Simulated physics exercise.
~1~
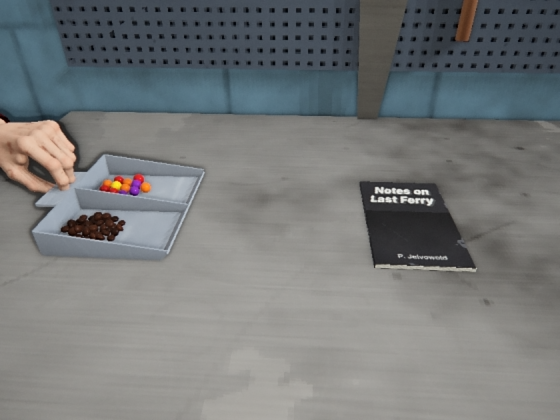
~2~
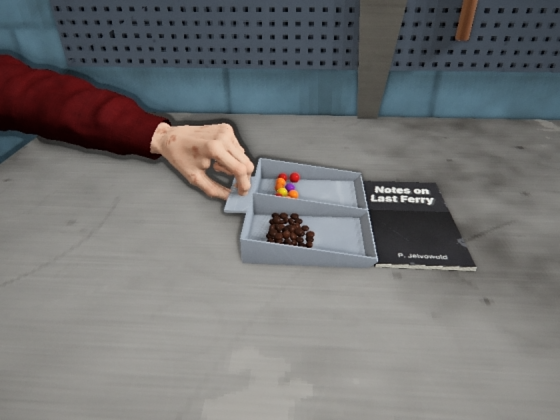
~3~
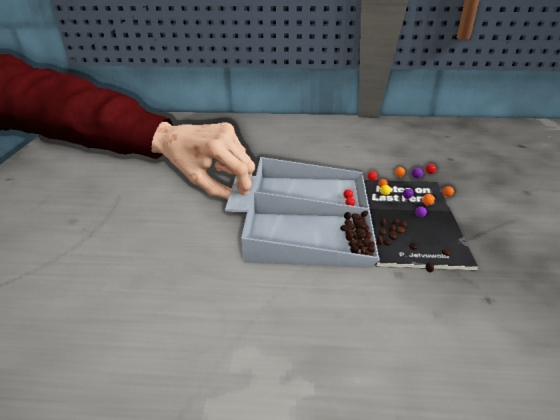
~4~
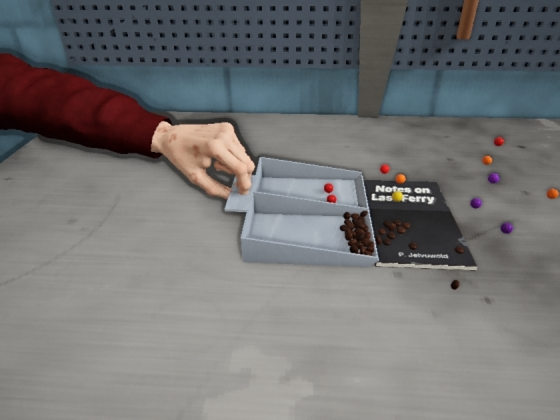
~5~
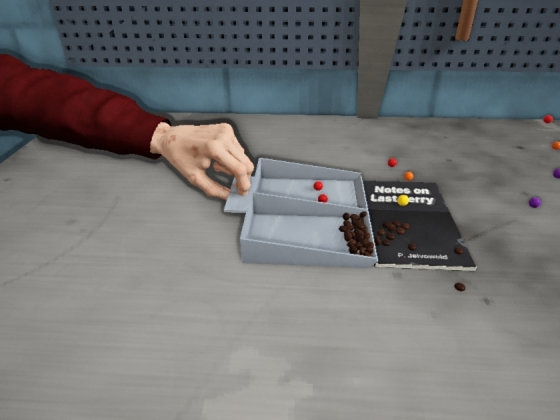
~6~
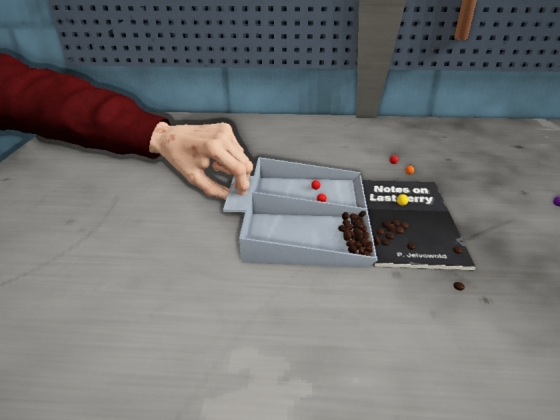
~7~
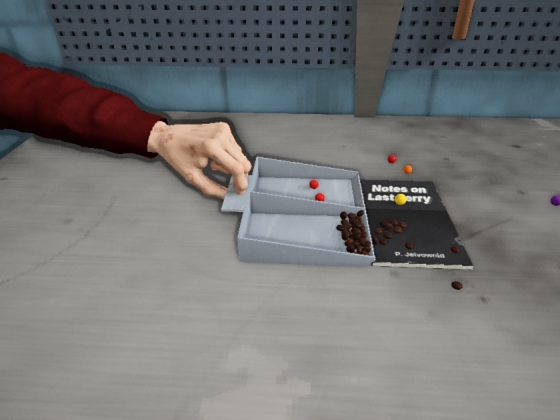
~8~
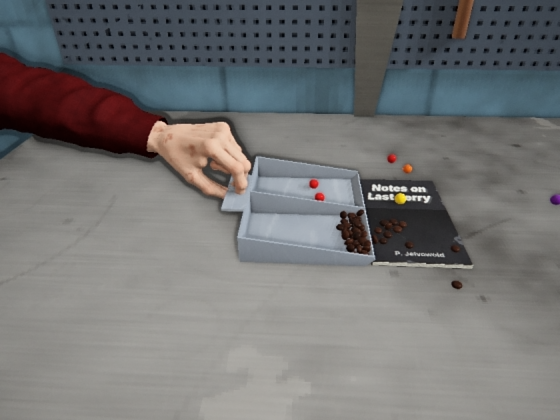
On a grey tabletop, a hand in a red sleeve pushes a divided tray right until it stops against a thin black book; most of the colourful balls and some dark brown pieces spill over the front, leaving two red balls and a brown pile inside.
